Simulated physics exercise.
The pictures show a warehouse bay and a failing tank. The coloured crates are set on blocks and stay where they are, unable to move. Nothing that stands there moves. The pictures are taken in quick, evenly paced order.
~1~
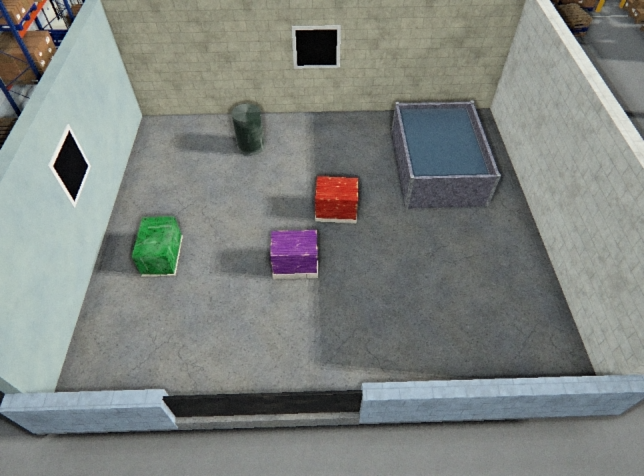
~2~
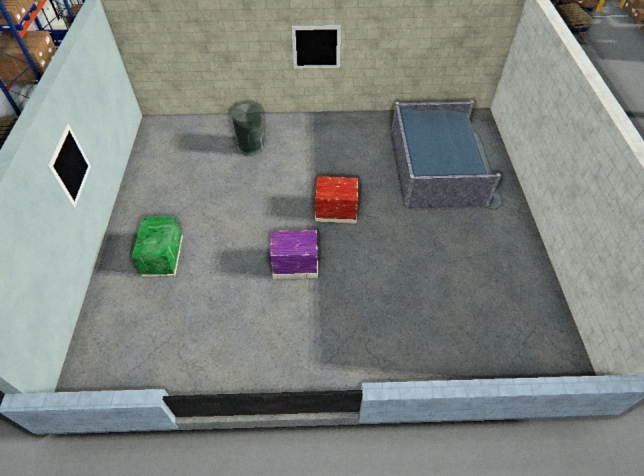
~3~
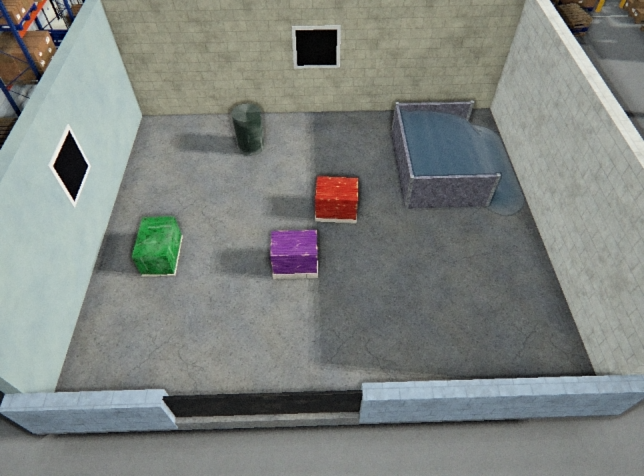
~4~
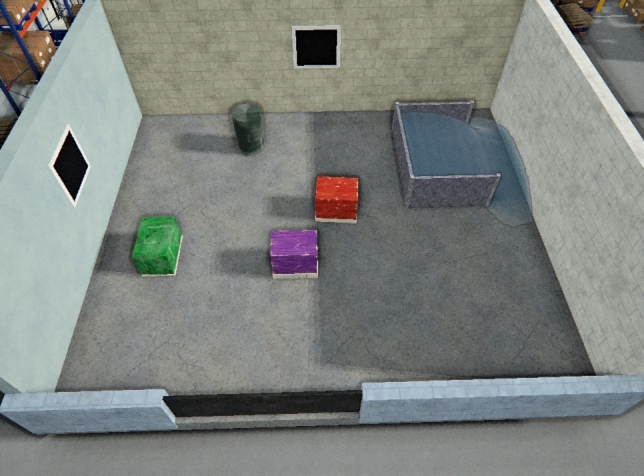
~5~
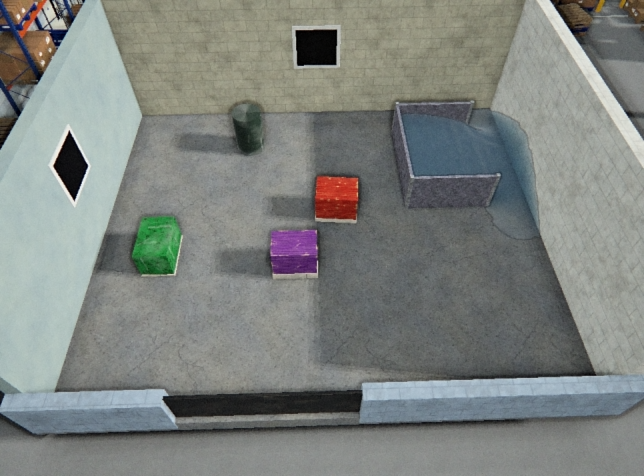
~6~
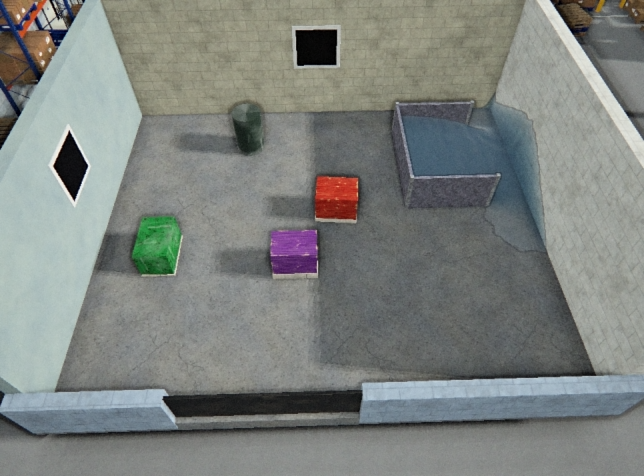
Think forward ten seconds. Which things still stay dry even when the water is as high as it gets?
Result: I expect the red crate to stay untouched, I expect the green crate to be touched by the water, I expect the purple crate to stay untouched.
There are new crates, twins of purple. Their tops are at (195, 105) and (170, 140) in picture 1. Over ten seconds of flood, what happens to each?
Outcome, in listed order: Is inundated, is missed.
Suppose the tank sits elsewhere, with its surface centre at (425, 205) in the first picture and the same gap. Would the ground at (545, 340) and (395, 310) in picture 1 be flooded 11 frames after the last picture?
The first is wetted, and then the second is not reached.
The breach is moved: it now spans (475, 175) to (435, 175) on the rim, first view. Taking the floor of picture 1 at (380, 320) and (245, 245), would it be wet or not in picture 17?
Result, in order - waterlogged, parched.
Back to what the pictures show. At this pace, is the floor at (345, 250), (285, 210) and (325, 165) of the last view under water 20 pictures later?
One after the other: Not flooded, no water, covered.
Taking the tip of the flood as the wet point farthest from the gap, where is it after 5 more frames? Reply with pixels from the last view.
Close to (586, 349).
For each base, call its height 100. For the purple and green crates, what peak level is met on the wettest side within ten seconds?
Roughly 50 per cent for the first, 210 per cent for the second.
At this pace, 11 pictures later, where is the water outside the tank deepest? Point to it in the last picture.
Deepest point: Roughly (491, 111).
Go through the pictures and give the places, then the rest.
The water tank at (443, 141) is whole and still, in the first picture.
The front is at a hidden place, out from the gap at (476, 157), in the second picture.
The front is at a hidden place, out from the gap at (475, 159), in the third picture.
The front is at (495, 122), out from the gap at (475, 160), in the fourth picture.
The front is at (491, 111), out from the gap at (475, 160), in the fifth picture.
The front is at (546, 250), out from the gap at (475, 161), in the sixth picture.
A moment on, water covers 15 % of the floor; the red crate not reached, the green crate not reached, the purple crate not reached.
Next, water covers 25 % of the floor; the red crate not reached, the green crate not reached, the purple crate not reached.
Then, water covers 45 % of the floor; the red crate not reached, the green crate not reached, the purple crate not reached.
Later, water covers 75 % of the floor; the red crate water round its plinth, the green crate water round its plinth, the purple crate water round its plinth.
In the end, water covers 90 % of the floor; the red crate stayed above the water, the green crate was topped, the purple crate stayed above the water.
